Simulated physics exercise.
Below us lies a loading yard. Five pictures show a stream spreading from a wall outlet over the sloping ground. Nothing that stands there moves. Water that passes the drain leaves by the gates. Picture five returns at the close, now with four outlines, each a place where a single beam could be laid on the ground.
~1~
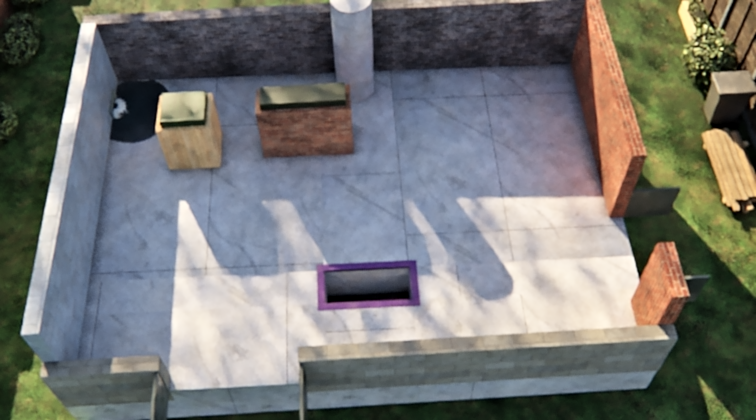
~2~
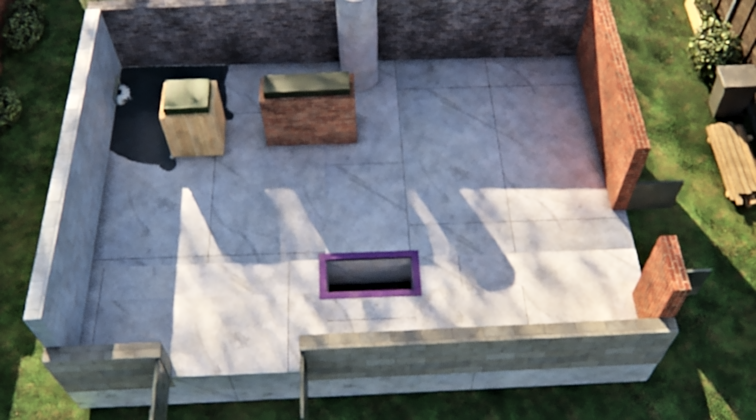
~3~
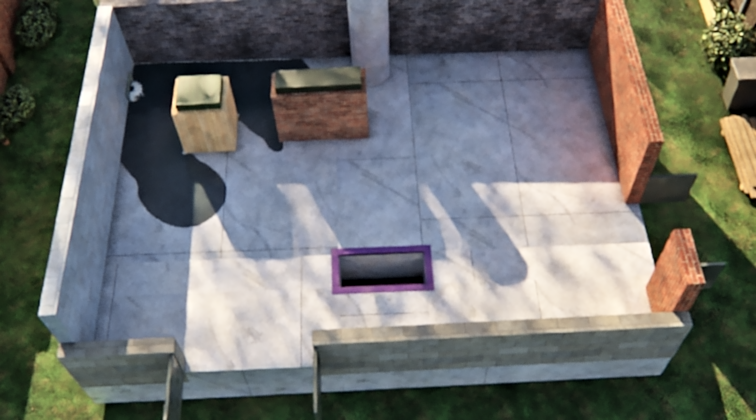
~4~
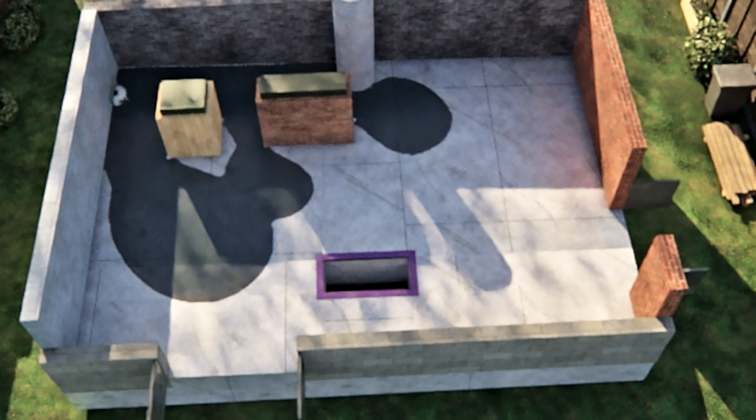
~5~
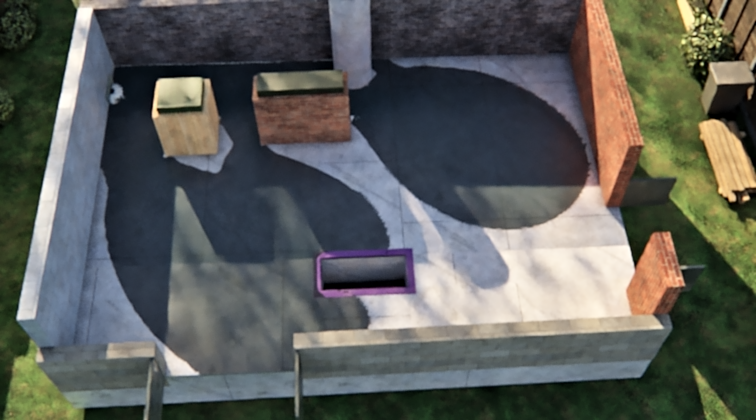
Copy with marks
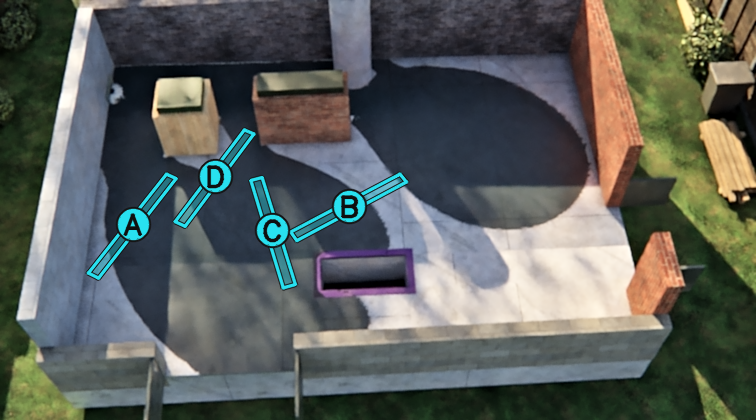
A walled yard's pale floor darkens as liquid spreads from the upper left, reaching the purple-edged pit.
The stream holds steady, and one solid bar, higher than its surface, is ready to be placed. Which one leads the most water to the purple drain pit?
Choose A.
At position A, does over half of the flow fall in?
No, it does not.
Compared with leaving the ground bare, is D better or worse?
Position D is worse.
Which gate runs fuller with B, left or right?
The right one.
On the marked copy, A from (93, 275) to (171, 176); B from (293, 236) to (403, 178); C from (256, 178) to (289, 286); D from (180, 224) to (249, 131).
For position A, about 21 % of the stream goes into the purple drain pit, about 77 % out by the gates.
For position B, about 8 % of the stream goes into the purple drain pit, about 91 % out by the gates.
For position C, about 4 % of the stream goes into the purple drain pit, about 95 % out by the gates.
For position D, about 7 % of the stream goes into the purple drain pit, about 92 % out by the gates.
